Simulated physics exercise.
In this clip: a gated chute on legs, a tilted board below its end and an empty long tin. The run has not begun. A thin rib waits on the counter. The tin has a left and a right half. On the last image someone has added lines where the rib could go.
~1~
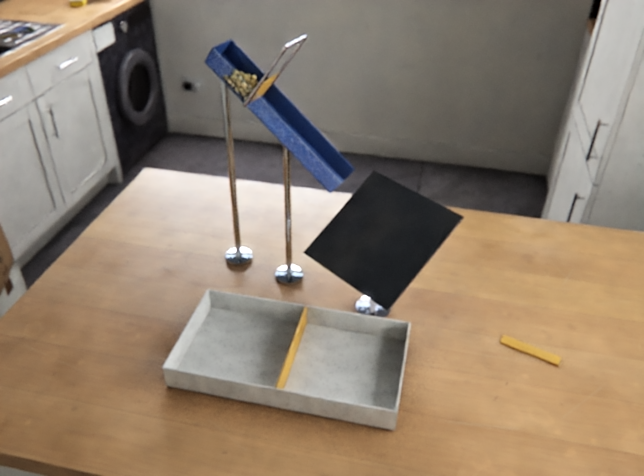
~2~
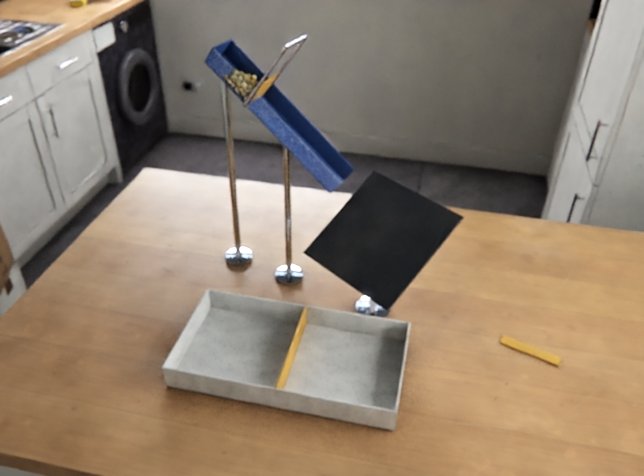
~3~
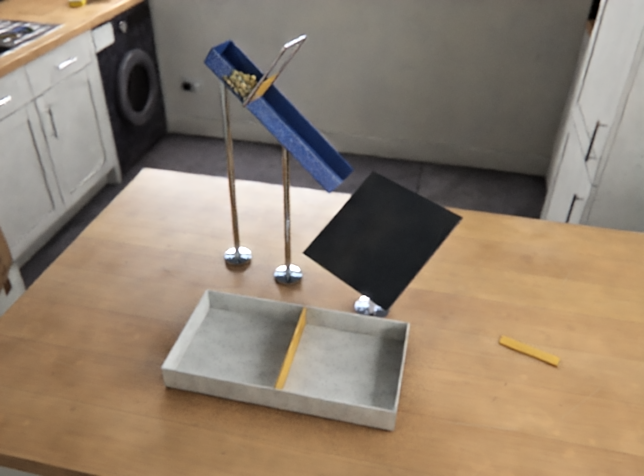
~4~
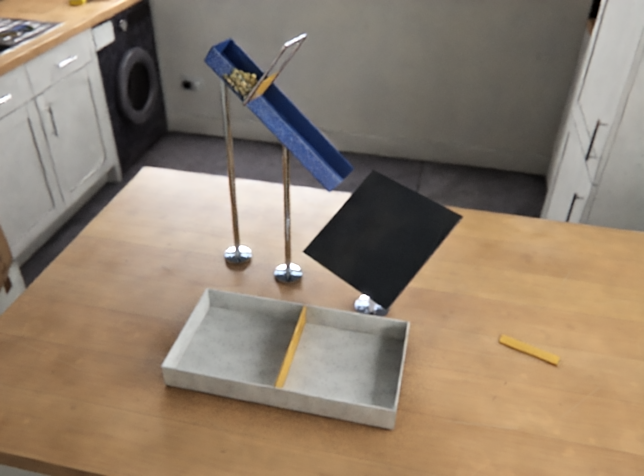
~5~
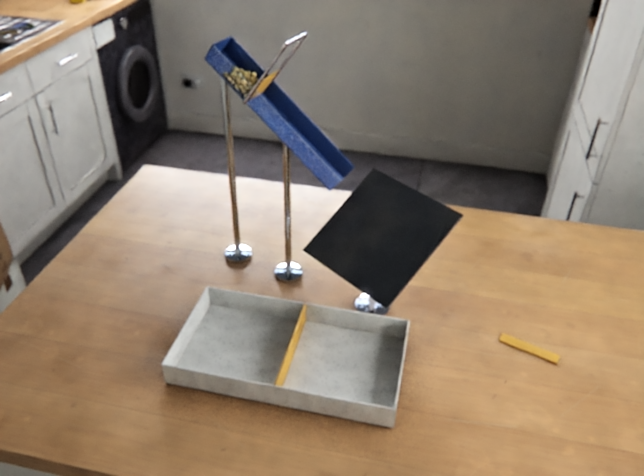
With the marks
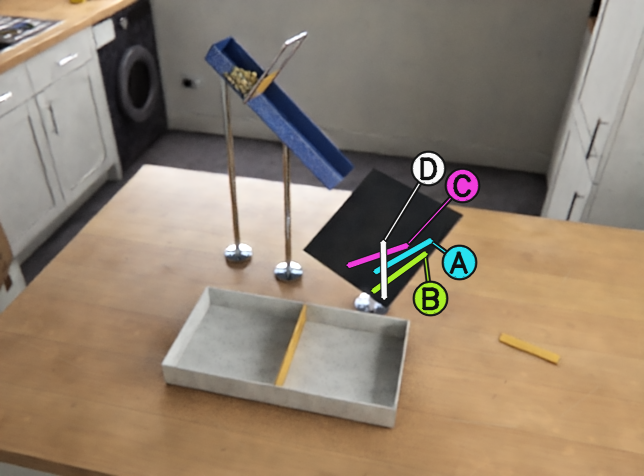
The video shows a blue chute on metal legs holding small yellowish pieces behind a gate, with a tilted black board and an empty, divided grey tin on a wooden counter beside a thin yellow strip; nothing noticeably moves.
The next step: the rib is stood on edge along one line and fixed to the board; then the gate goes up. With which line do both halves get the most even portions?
Take C.
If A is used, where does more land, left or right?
The right half.
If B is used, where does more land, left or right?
More lands on the right.
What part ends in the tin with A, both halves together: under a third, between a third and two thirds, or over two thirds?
Line A gives over two thirds.
On the marked copy, line A from (430, 240) to (376, 271); line B from (424, 254) to (374, 290); line C from (406, 245) to (349, 265); line D from (383, 242) to (384, 297).
With A, of what is caught, a stray few in the left half, nearly all in the right.
With B, of what is caught, a stray few in the left half, nearly all in the right.
With C, of what is caught, about half in the left half, about half in the right.
With D, of what is caught, a stray few in the left half, nearly all in the right.
